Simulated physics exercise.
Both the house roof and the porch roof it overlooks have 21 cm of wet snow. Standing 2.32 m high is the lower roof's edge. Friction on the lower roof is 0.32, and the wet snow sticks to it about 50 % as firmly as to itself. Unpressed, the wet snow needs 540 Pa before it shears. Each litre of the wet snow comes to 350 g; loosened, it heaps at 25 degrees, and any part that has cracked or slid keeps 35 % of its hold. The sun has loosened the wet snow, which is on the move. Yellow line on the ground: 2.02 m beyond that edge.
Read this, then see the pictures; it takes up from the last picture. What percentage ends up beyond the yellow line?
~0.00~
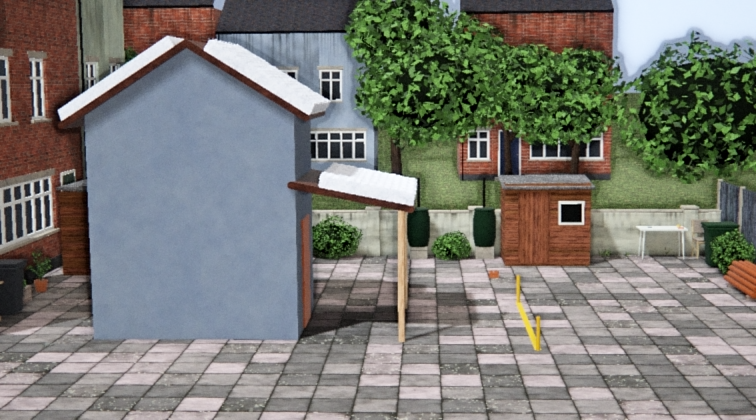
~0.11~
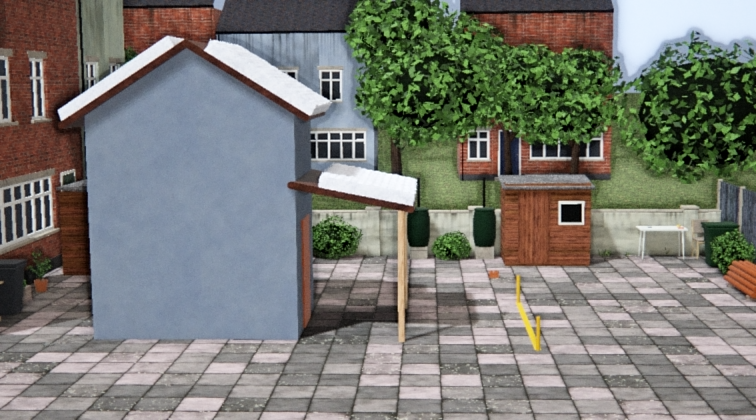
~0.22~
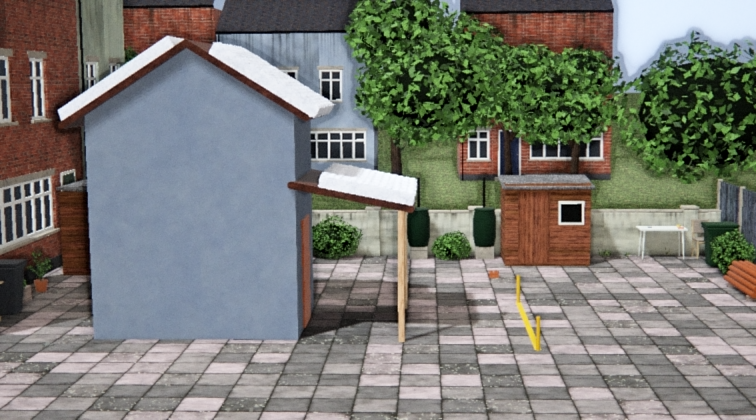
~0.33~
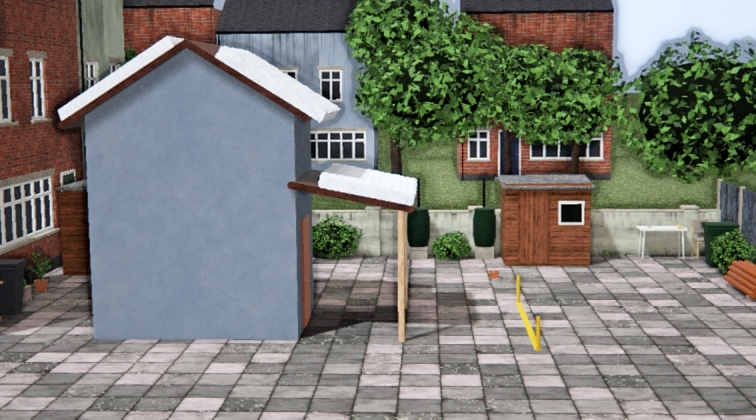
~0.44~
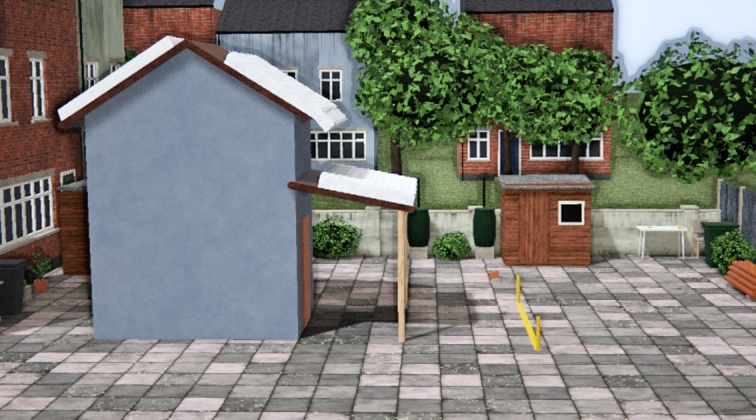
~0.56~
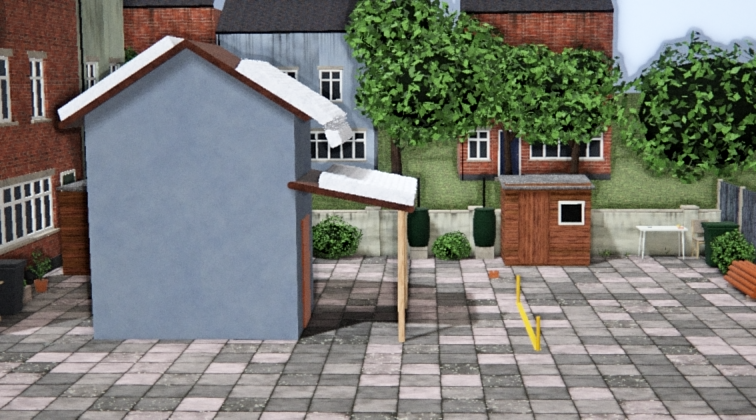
About 21 %.
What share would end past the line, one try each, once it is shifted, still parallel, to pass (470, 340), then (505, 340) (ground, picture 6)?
50 %, then 30 %.
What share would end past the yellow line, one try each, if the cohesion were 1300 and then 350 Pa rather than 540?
First 0 %, second 25 %.
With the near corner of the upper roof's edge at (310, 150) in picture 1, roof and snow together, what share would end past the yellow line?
2 %, roughly.
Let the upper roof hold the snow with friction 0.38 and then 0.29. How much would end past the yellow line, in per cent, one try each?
Respectively 0 percent and 6 percent.
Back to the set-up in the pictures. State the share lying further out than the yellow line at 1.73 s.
About 0 %.
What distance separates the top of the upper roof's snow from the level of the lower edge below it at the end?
0.6 m or so.
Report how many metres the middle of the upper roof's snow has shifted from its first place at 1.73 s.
It has shifted some 4.0 m.
By 1.09 s, none is below the lower edge and 0 % is past the line.
By 1.73 s, 44 % is below the lower edge and 0 % is past the line.
By 2.36 s, 59 % is below the lower edge and 21 % is past the line.
By 3.00 s, 59 % is below the lower edge and 21 % is past the line.
By 3.10 s, at the end, 59 % is below the lower edge and 21 % is past the line.
